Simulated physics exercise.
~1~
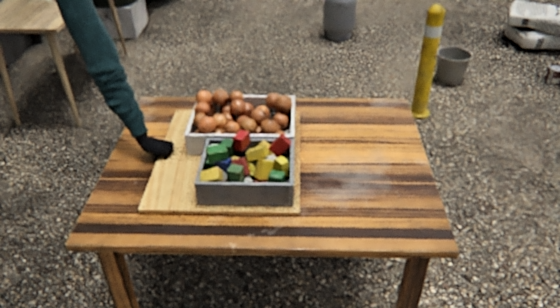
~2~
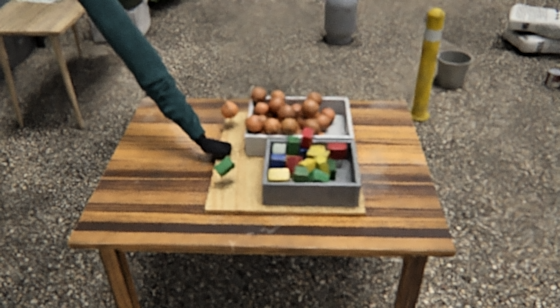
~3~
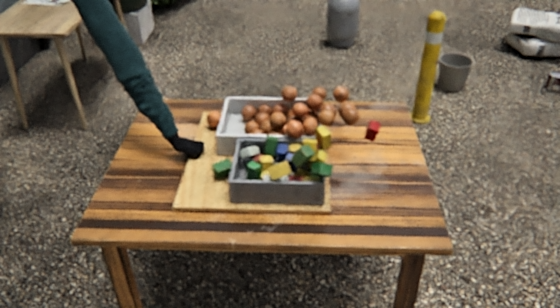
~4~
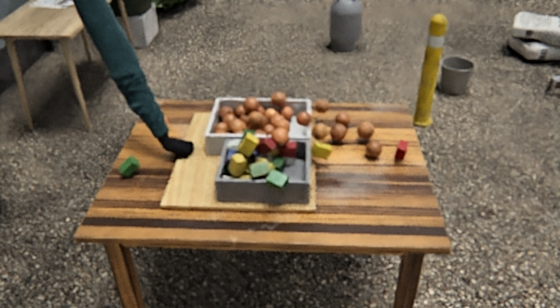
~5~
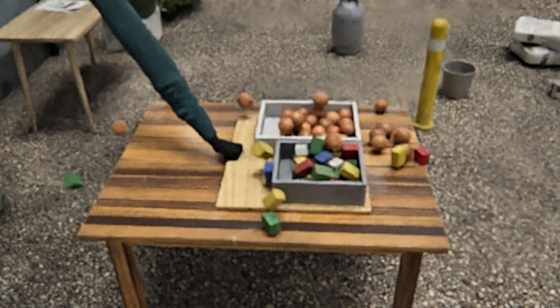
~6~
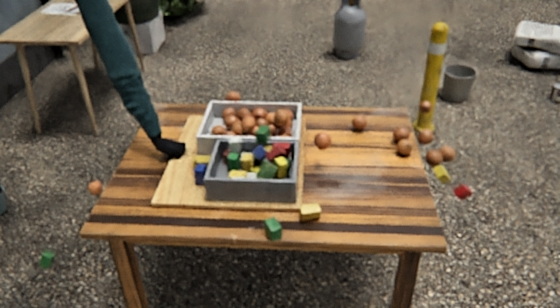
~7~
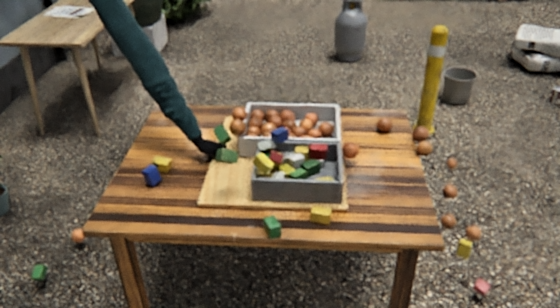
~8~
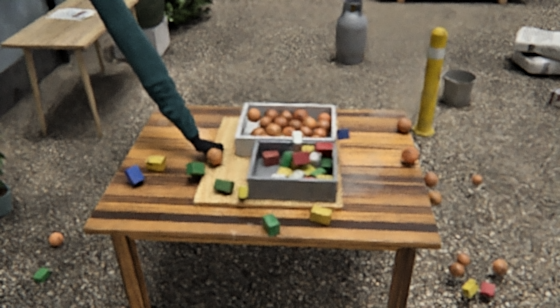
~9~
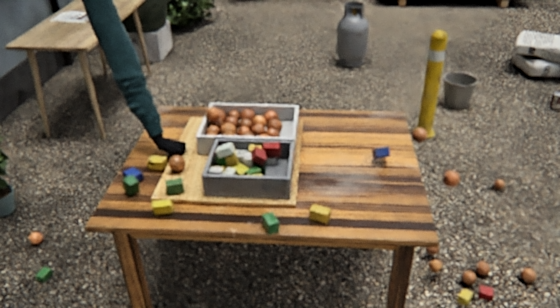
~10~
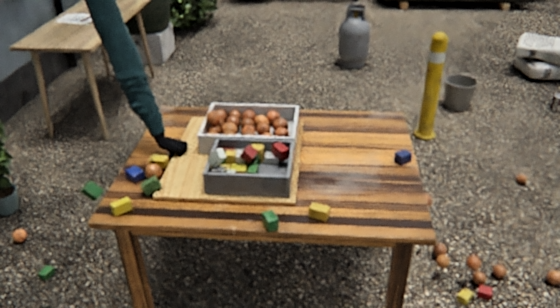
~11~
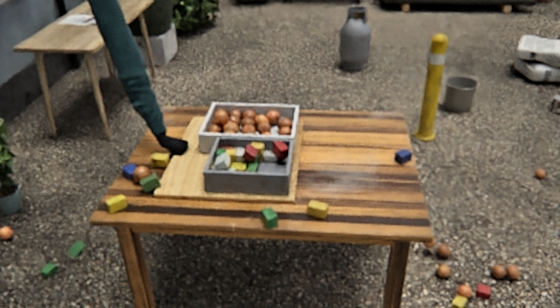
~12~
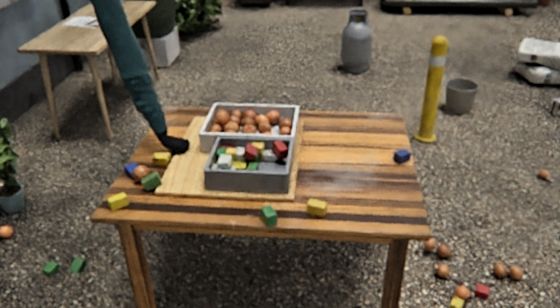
On a wooden table, a gloved hand shakes two crates, scattering balls and bricks.
